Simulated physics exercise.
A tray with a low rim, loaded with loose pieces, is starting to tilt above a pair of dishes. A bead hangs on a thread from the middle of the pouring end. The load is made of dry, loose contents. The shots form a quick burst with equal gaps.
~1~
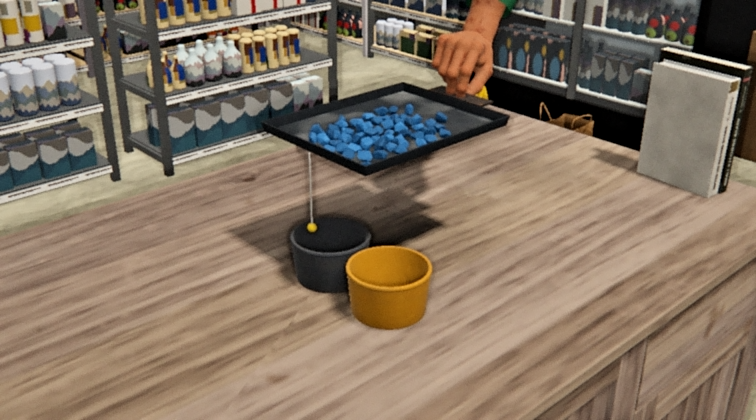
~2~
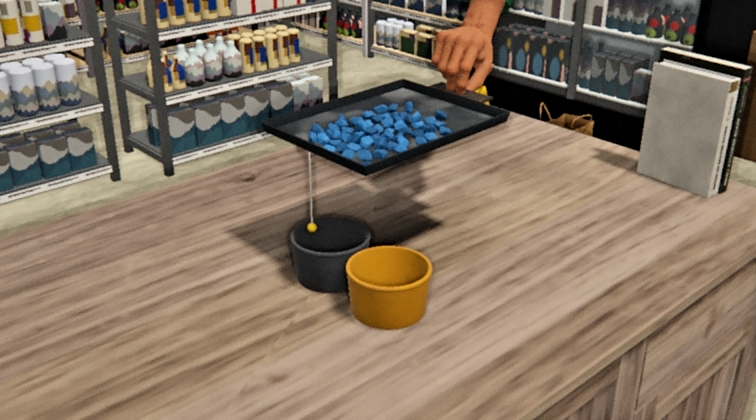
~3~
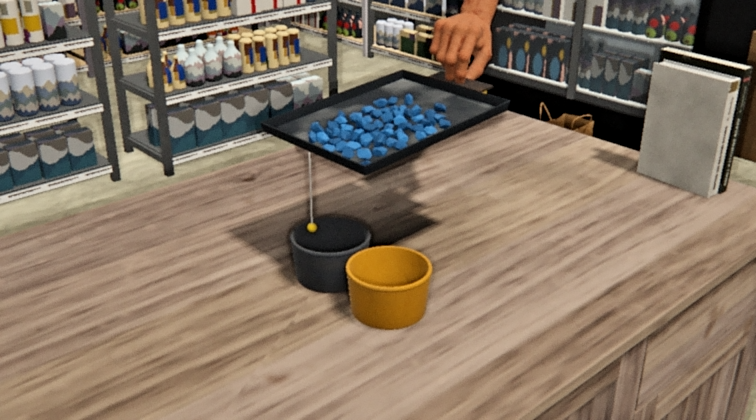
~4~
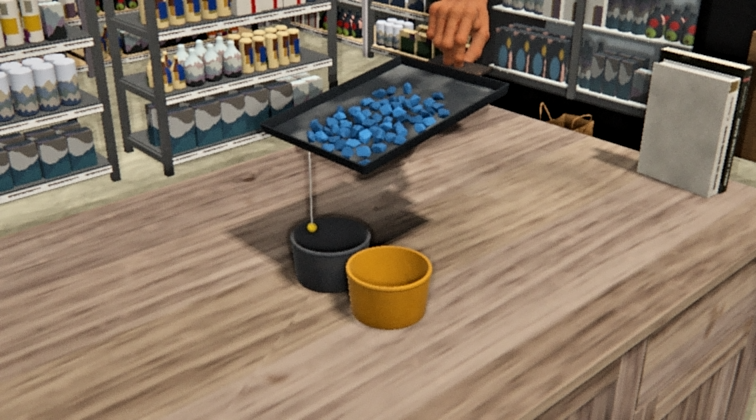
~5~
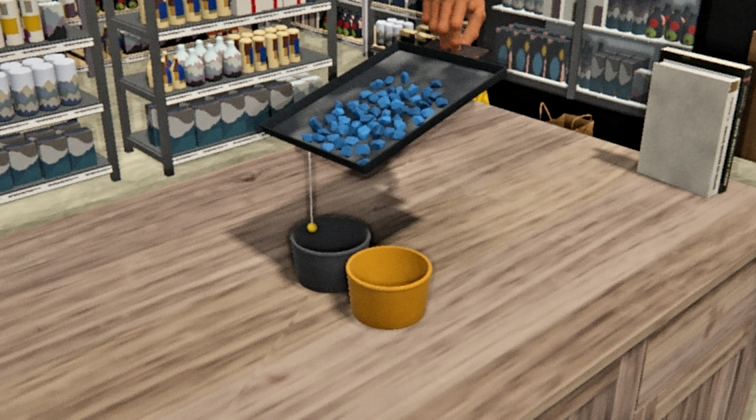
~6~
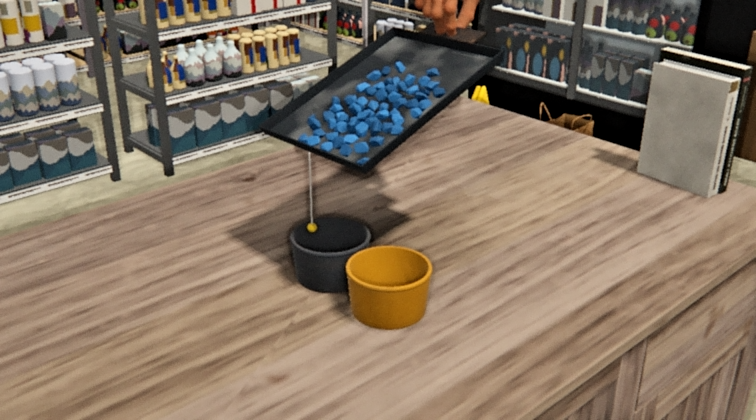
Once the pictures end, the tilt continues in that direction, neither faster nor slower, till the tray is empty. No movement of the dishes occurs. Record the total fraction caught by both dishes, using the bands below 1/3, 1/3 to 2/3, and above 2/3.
Total caught: Below 1/3.
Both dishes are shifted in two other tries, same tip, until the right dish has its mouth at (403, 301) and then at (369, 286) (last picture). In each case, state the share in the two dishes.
About 20 per cent, then about 30 per cent.
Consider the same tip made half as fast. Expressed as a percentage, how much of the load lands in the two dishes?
Around 0 percent.
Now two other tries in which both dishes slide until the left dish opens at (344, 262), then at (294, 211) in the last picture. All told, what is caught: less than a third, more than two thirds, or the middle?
Try 1 - less than a third; try 2 - less than a third.
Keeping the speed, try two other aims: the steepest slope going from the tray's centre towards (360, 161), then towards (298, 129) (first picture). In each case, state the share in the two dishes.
Lab note: Try one about 40 %, try two about 0 %.
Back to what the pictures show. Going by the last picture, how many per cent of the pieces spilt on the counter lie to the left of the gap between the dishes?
Close to 100 in a hundred.
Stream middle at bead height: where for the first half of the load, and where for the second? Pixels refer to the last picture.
The early half goes through (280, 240), the late half through (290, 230).
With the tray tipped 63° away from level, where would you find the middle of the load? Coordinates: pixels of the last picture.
The load is centred around (320, 128).
Soon after the last picture, tray tipped steeply; nearly all on the tray; a stray few in the air.
A little later, tray tipped past a quarter turn; about a quarter on the tray; about half outside both; about a quarter in the air.
Later still, tray tipped past a quarter turn; all outside both.
At rest, tray tipped past a quarter turn; none in the right dish; none in the left dish; all outside both.
